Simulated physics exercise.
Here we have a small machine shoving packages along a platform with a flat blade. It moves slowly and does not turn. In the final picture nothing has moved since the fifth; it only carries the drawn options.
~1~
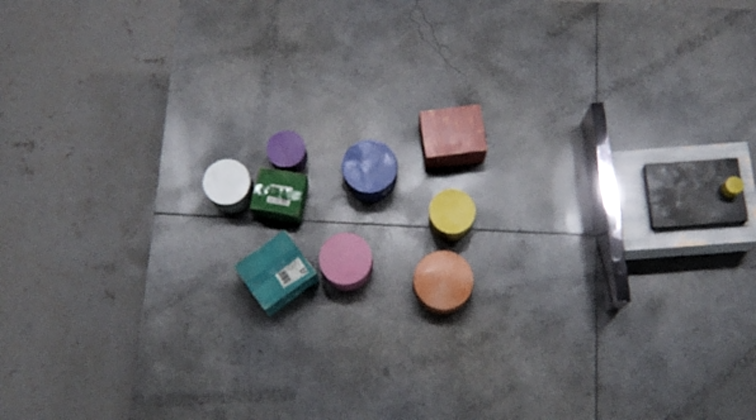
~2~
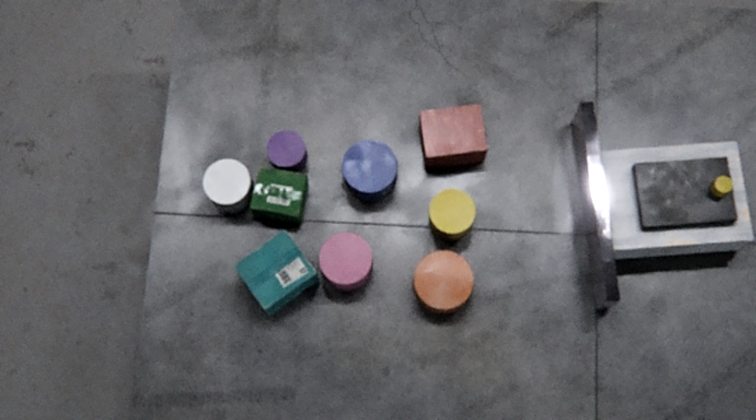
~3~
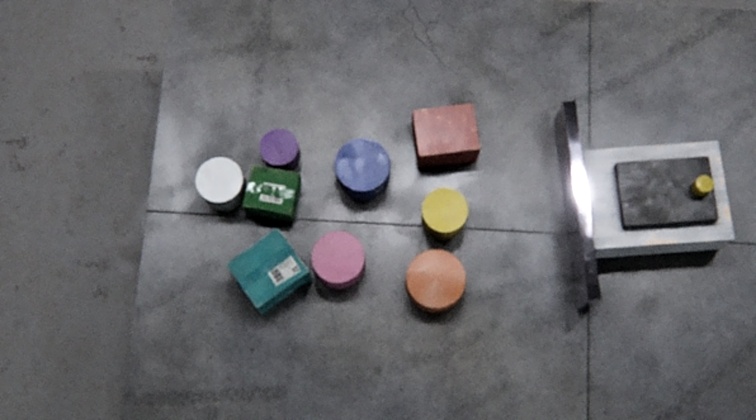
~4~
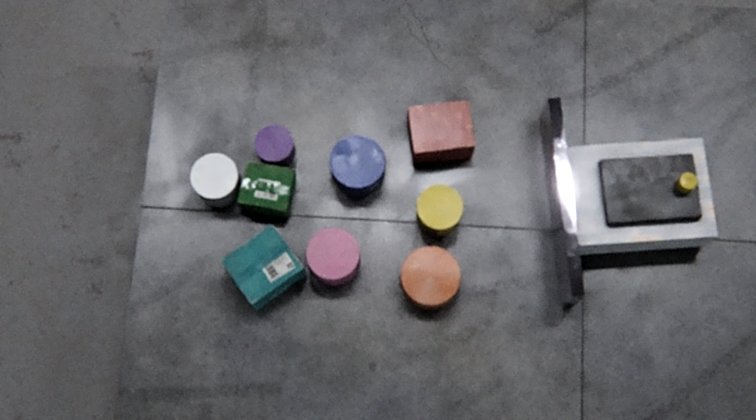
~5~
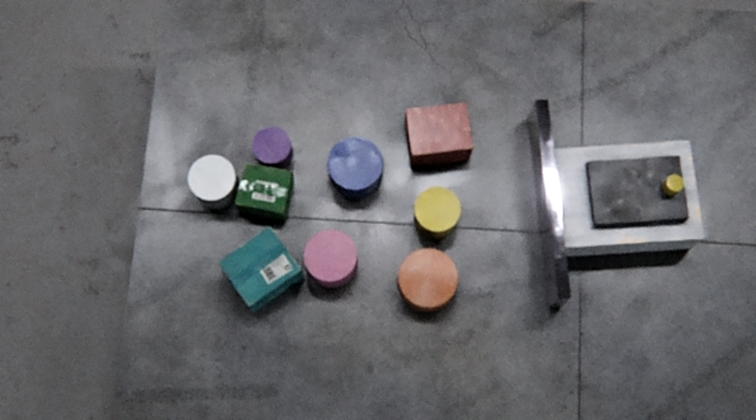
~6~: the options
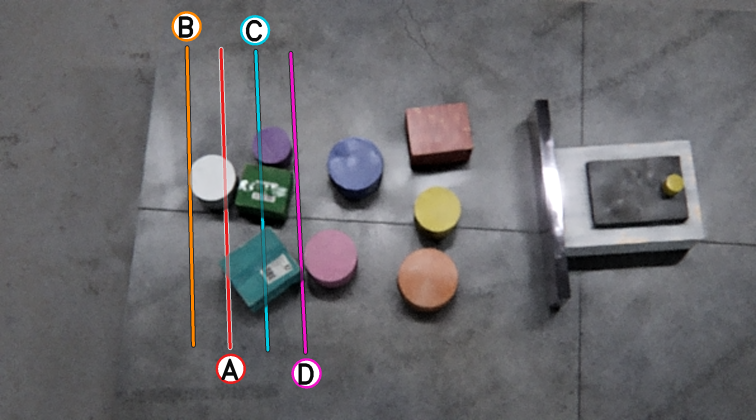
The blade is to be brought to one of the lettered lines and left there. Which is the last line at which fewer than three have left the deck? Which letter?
No third one falls up to A.
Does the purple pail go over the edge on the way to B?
Yes.
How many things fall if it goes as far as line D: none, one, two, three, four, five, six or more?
By then, none.
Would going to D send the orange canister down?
No.
On the marked copy, A at (225, 193); B at (190, 191); C at (262, 195); D at (298, 197).
With A. Early on, robot (510, 184); red crate (390, 131); orange canister (403, 281).
Further on, robot (391, 177); white pail (186, 188); purple pail (228, 139).
At the end, robot (300, 171); white pail over the edge; purple pail over the edge; two fallen.
As for the rest, B drops four; C is within the limit but short; D is within the limit but short.
